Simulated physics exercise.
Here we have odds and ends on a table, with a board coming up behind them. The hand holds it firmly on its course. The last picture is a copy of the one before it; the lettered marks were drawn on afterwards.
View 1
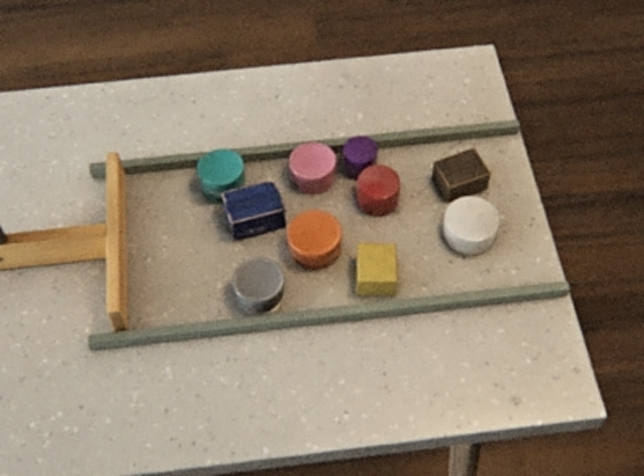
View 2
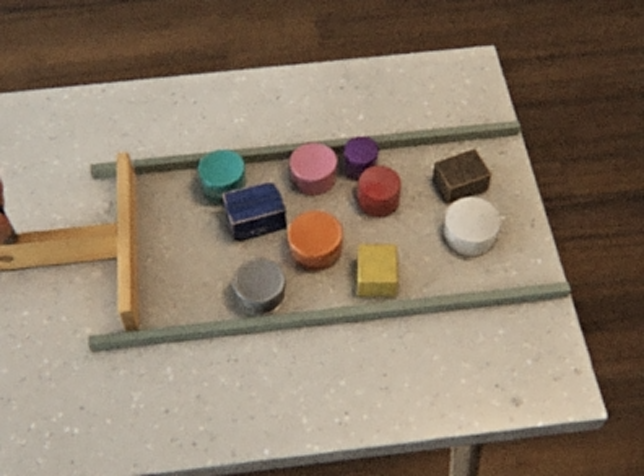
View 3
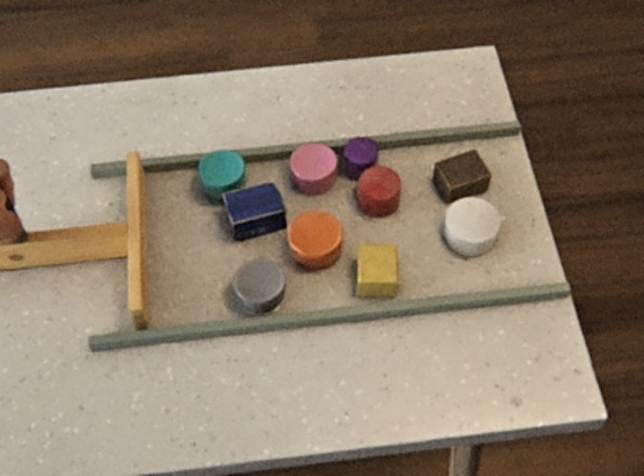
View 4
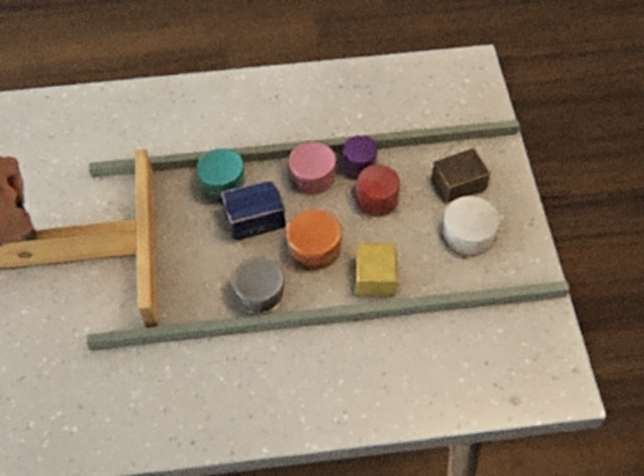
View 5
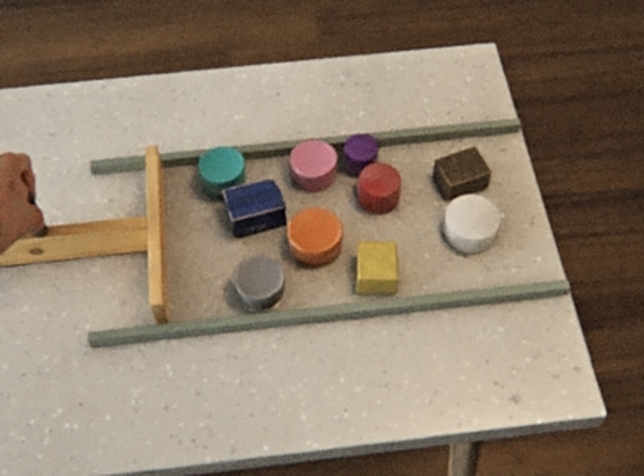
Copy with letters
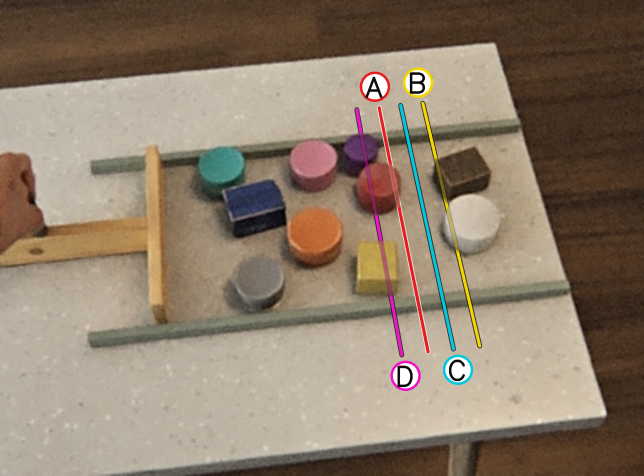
We see colourful round and boxy objects resting between two rails on a pale table, while a hand at the left pushes a wooden board by its handle slowly rightward, narrowing the gap to the objects, which stay still.
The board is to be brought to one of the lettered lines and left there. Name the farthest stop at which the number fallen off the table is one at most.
C is the last line within the limit.
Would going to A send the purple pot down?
By then, no.
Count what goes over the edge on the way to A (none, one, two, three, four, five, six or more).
By then, none.
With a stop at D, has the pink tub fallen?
No.
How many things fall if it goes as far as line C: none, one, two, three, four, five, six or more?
In all, none.
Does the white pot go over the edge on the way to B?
Yes.
On the marked copy, A at (402, 219); B at (449, 215); C at (425, 217); D at (377, 222).
Taking C. A third of the way, board (251, 210); pink tub (322, 166); turquoise tub (277, 169).
Two thirds of the way, board (348, 200); purple pot (447, 145); red tin (426, 193).
When it is over, board (423, 193); black block (531, 166); purple pot (516, 138); none fallen.
As for the rest, A is within the limit but short; B drops three; D is within the limit but short.
